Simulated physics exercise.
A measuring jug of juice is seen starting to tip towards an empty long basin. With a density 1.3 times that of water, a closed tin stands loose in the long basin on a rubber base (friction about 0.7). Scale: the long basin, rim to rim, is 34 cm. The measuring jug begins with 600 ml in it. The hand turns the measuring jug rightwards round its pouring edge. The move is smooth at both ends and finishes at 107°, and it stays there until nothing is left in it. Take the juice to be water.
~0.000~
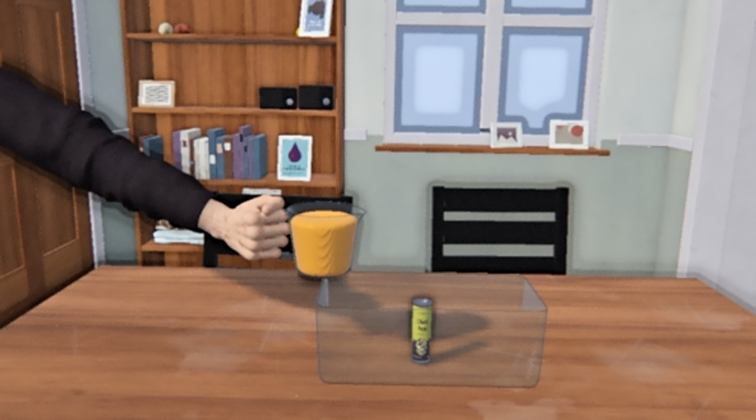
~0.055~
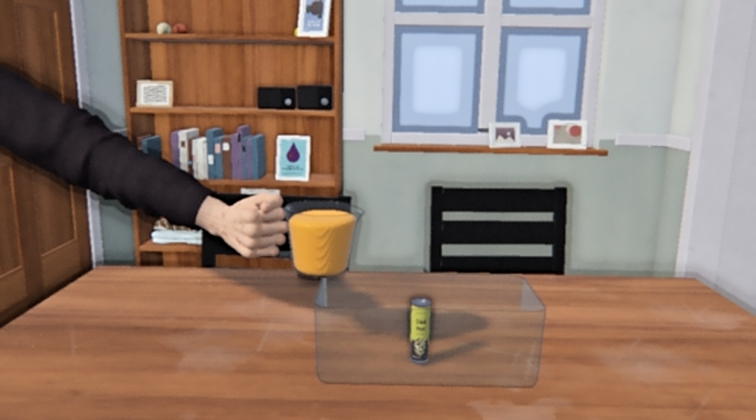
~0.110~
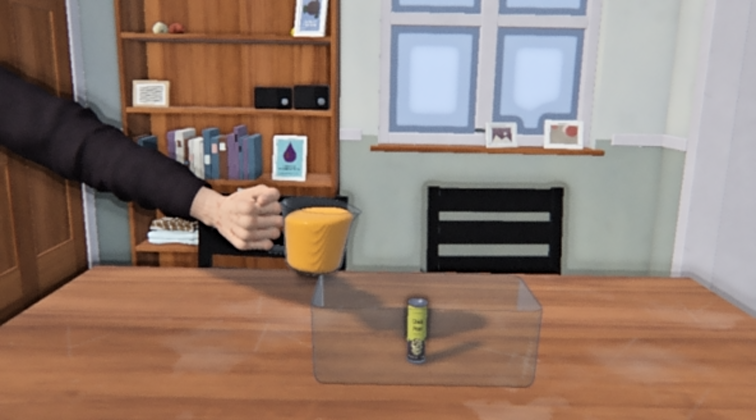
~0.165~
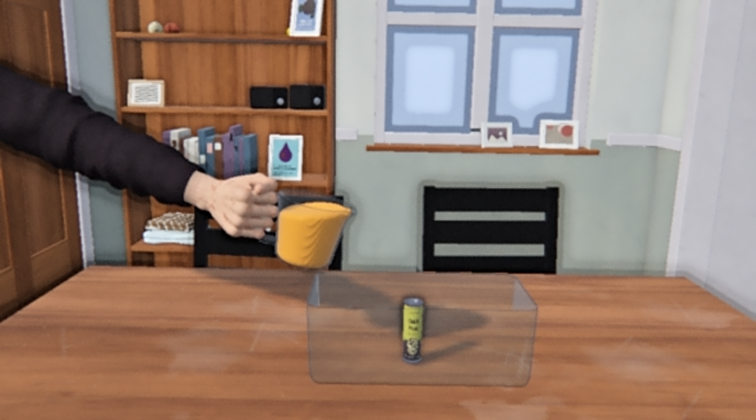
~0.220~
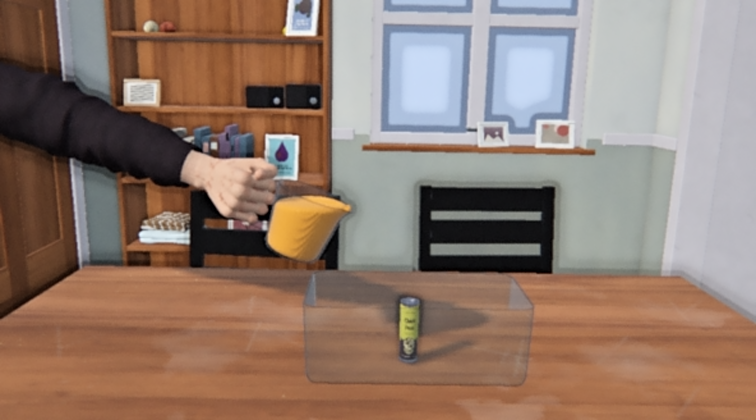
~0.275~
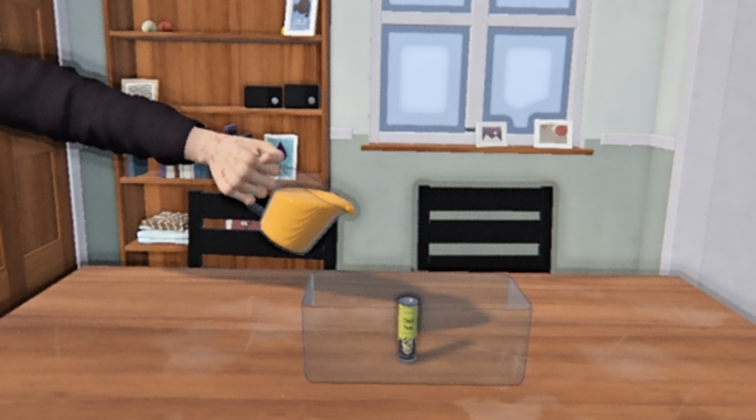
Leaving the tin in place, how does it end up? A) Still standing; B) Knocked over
(A) Still standing.
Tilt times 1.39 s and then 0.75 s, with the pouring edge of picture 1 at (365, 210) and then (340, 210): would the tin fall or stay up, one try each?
Run one: It does not tip. Run two: It tumbles.
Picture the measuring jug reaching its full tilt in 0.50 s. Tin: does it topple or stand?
The tin stays balanced.
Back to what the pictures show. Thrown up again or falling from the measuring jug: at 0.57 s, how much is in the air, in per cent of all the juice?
Close to 38 per cent, I'd say.
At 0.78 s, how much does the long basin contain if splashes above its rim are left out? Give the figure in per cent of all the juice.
Some 72 percent of the total.
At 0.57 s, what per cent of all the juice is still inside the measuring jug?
Roughly 52 per cent.
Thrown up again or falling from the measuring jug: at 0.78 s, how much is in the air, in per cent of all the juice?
Around 24 percent of it is airborne.
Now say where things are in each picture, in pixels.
In the first frame, tilt 0°; pouring edge (367, 211); surface from (291, 217) to (359, 219); the long basin's rim runs from (321, 289) to (536, 293); the tin's top is at (423, 305).
In the second frame, tilt 1°; pouring edge (365, 211); surface from (290, 217) to (357, 218).
In the third frame, tilt 6°; pouring edge (362, 211); surface from (287, 215) to (354, 214).
In the fourth frame, tilt 12°; pouring edge (357, 211); surface from (281, 210) to (352, 210).
In the fifth frame, tilt 21°; pouring edge (353, 211); surface from (276, 201) to (351, 206).
In the sixth frame, tilt 32°; pouring edge (351, 211); surface from (272, 198) to (343, 203); 1 per cent is over the edge.
Then, 0.57 s in, the tilt is 92° and 52 per cent is still to pour; the tin stands where it began.
Then, 0.78 s in, the tilt is 107° and 5 per cent is still to pour; the tin stands where it began.
Then, 1.01 s in, the tilt is 107° and 0 per cent is still to pour; the tin stands where it began.
Then, 1.25 s in, the tilt is 107° and 0 per cent is still to pour; the tin stands where it began.
Finally, the tin stands where it began.
